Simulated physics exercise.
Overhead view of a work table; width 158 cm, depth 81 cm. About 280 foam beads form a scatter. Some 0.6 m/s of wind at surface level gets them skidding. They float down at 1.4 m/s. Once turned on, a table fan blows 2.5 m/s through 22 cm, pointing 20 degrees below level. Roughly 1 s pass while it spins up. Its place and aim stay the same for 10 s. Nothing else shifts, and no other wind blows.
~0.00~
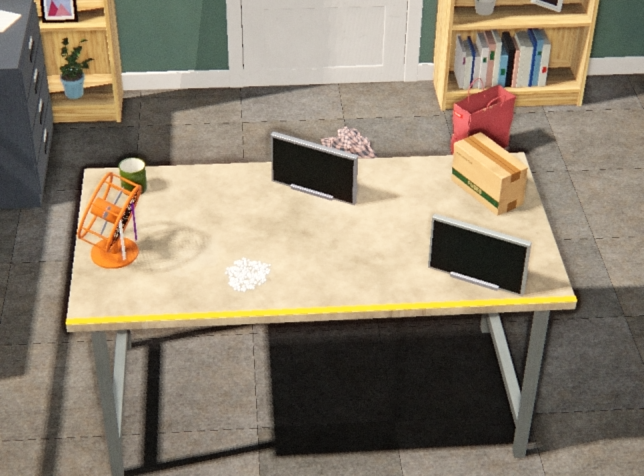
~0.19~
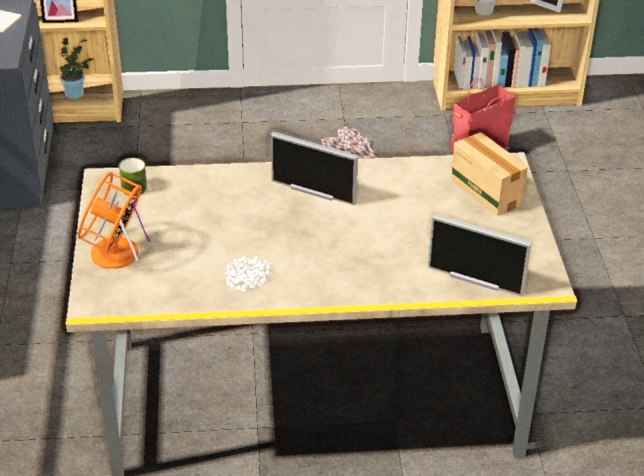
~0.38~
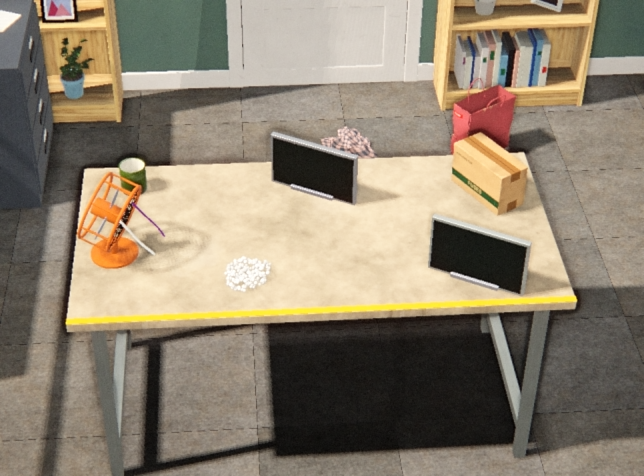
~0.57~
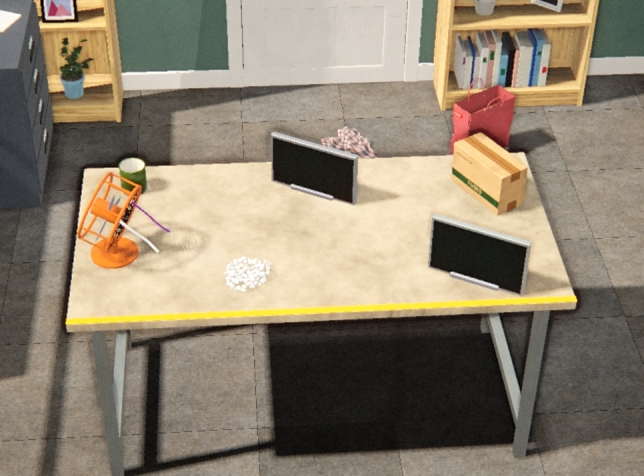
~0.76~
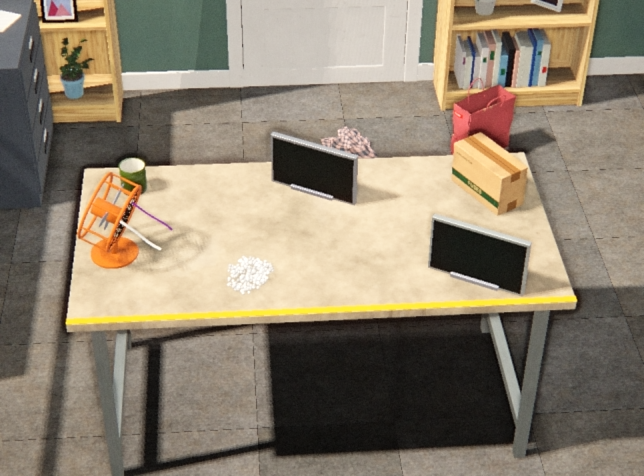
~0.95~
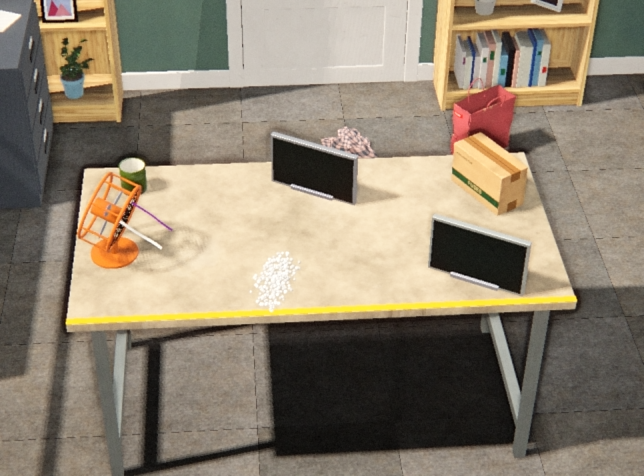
On an office work table, ribbons lifting from an orange fan at left, then a pile of white beads spreading rightward.
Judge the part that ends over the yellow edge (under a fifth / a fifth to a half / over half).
Band: Majority.
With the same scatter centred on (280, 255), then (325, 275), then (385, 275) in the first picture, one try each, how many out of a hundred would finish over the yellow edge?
Going through the three spots in order, you'd get 5 percent, 70 percent and 60 percent.
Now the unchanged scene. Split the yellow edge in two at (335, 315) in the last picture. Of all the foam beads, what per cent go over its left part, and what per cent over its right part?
30 % left, 50 % right.
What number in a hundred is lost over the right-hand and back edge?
20 % right-hand and 0 % back.
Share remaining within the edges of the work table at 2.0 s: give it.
Around 5 %.
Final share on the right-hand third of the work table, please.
It comes out near 0 in a hundred.
After 2.0 s, 78 % are over the yellow edge; 72 % have settled or left.
After 3.2 s, 80 % are over the yellow edge; 99 % have settled or left.
After 5.5 s, 81 % are over the yellow edge; 100 % have settled or left.
After 10.0 s, at the end, 81 % are over the yellow edge.
